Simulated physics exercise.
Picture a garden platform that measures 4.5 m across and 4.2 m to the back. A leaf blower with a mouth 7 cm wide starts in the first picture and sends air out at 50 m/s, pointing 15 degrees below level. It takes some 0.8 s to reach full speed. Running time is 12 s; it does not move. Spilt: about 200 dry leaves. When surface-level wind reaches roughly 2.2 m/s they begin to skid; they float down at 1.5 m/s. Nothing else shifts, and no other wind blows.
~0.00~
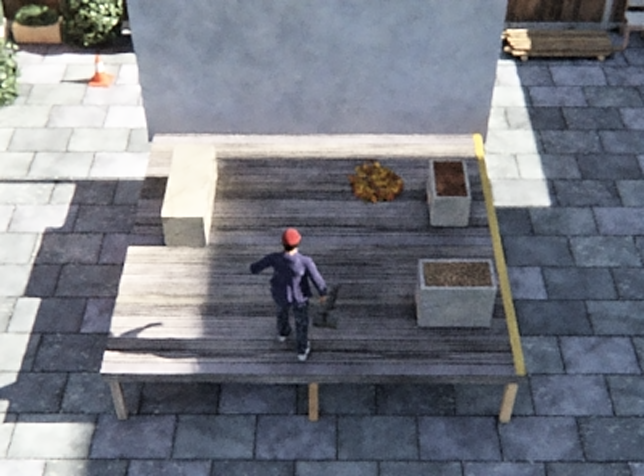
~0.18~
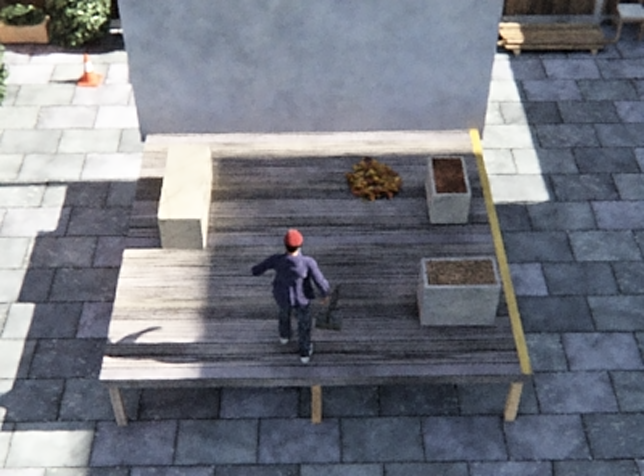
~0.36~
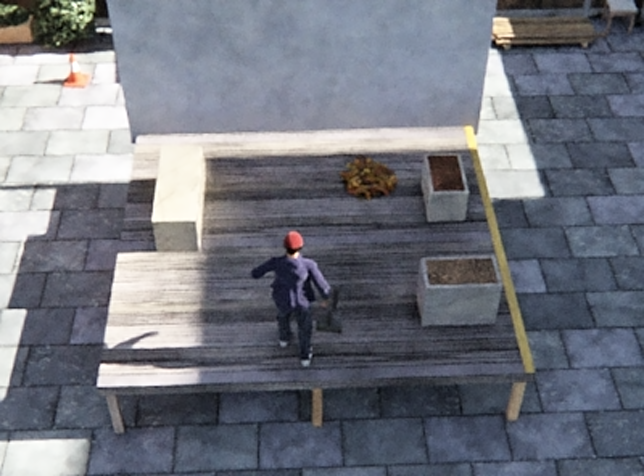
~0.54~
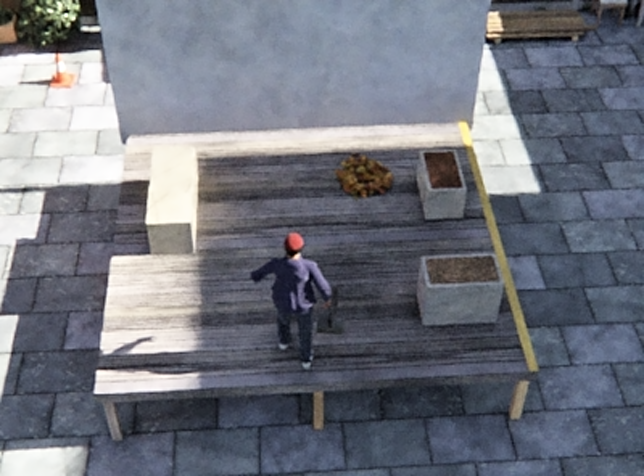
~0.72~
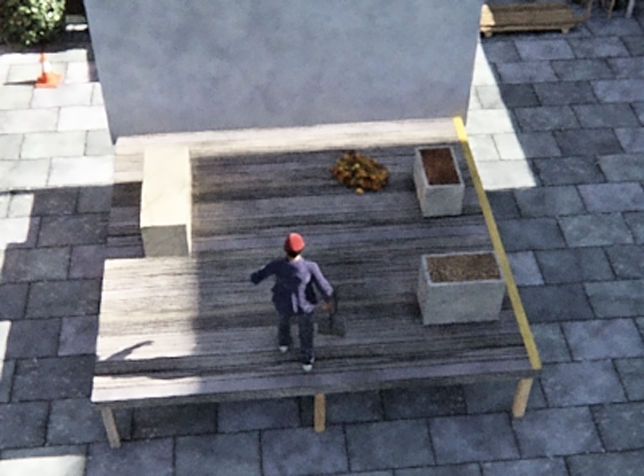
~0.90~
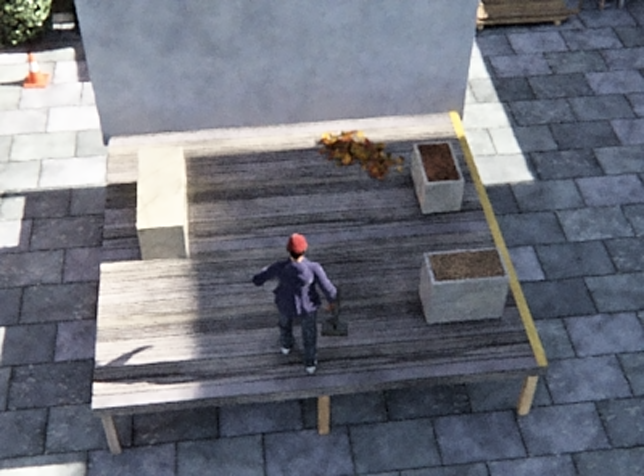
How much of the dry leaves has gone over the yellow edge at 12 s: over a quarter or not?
That edge gets more than a quarter.
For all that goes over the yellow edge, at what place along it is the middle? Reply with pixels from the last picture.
Median crossing, approx. (461, 123).
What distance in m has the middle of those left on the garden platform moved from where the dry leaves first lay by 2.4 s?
I'd put it at close to 1.2 m.
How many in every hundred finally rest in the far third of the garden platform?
I'd estimate around 15 per cent.
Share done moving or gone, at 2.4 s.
About 20 %.
After 2.4 s, 75 % are on the move or not yet settled, 58 % are over the yellow edge; the middle of those still in play is near (376, 117).
After 3.8 s, 30 % are on the move or not yet settled, 78 % are over the yellow edge; the middle of those still in play is near (331, 120).
After 6.6 s, 14 % are on the move or not yet settled, 84 % are over the yellow edge.
After 12.0 s, at the end, 84 % are over the yellow edge.
